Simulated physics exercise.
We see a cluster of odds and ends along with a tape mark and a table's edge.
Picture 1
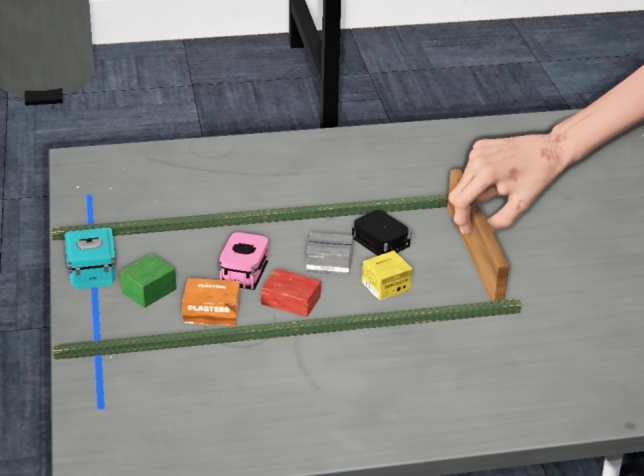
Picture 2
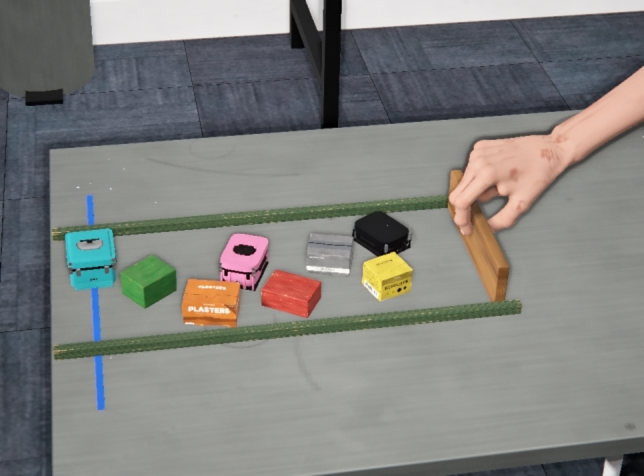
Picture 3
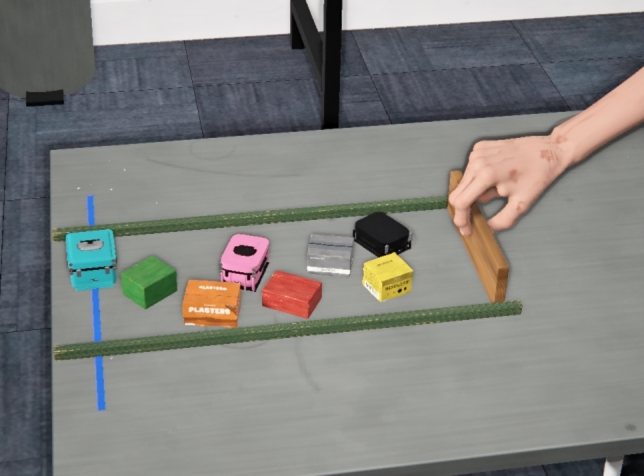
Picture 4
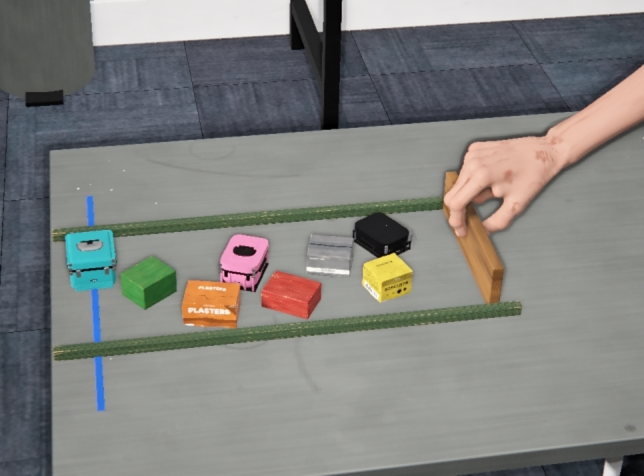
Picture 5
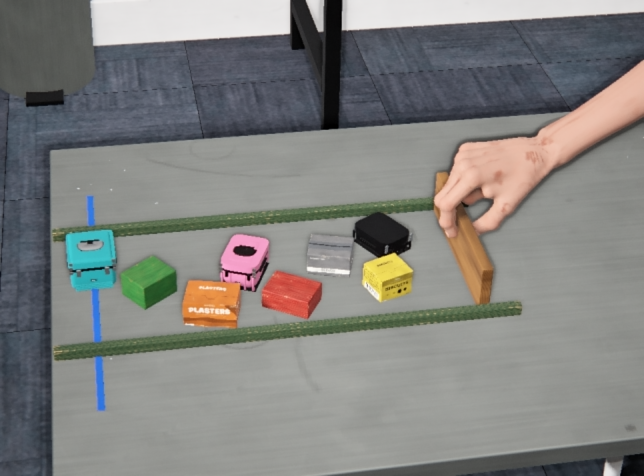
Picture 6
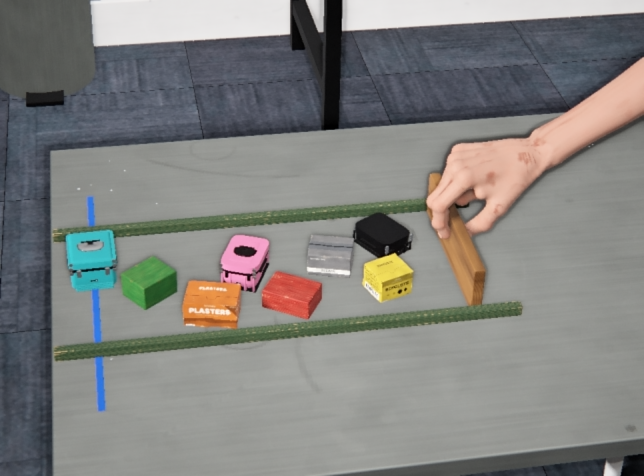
Hand holding a wooden board upright on a grey table, then sliding it slightly left towards small colourful boxes that stay still.
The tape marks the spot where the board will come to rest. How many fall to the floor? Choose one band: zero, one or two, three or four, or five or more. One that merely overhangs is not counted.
Five or more.
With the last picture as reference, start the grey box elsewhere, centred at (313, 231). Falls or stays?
In that case it is gone.
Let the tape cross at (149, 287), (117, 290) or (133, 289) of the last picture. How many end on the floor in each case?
Try 1: 1; try 2: 3; try 3: 2.
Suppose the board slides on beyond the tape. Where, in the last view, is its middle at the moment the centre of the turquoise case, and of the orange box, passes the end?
The middle would be close to (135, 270) and then close to (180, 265).
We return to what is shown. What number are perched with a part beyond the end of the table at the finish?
The number would be 1.
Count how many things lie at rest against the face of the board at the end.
Number in contact with it: 3.
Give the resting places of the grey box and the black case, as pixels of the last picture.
In the last picture, roughly (65, 301) and (75, 257).
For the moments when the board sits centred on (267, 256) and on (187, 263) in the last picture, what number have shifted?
The count is 6 at the first point and 8 at the second.
Soon after, none off yet; turquoise case at rest near (92, 260); green block at rest near (150, 283); orange box at rest near (213, 304).
After that, none off yet; turquoise case at rest near (89, 260); green block displaced about its own width near (111, 294); orange box displaced well along near (85, 327).
In the end, the number that fall off is five or more; gone, red block, pink case, orange box, green block and turquoise case.
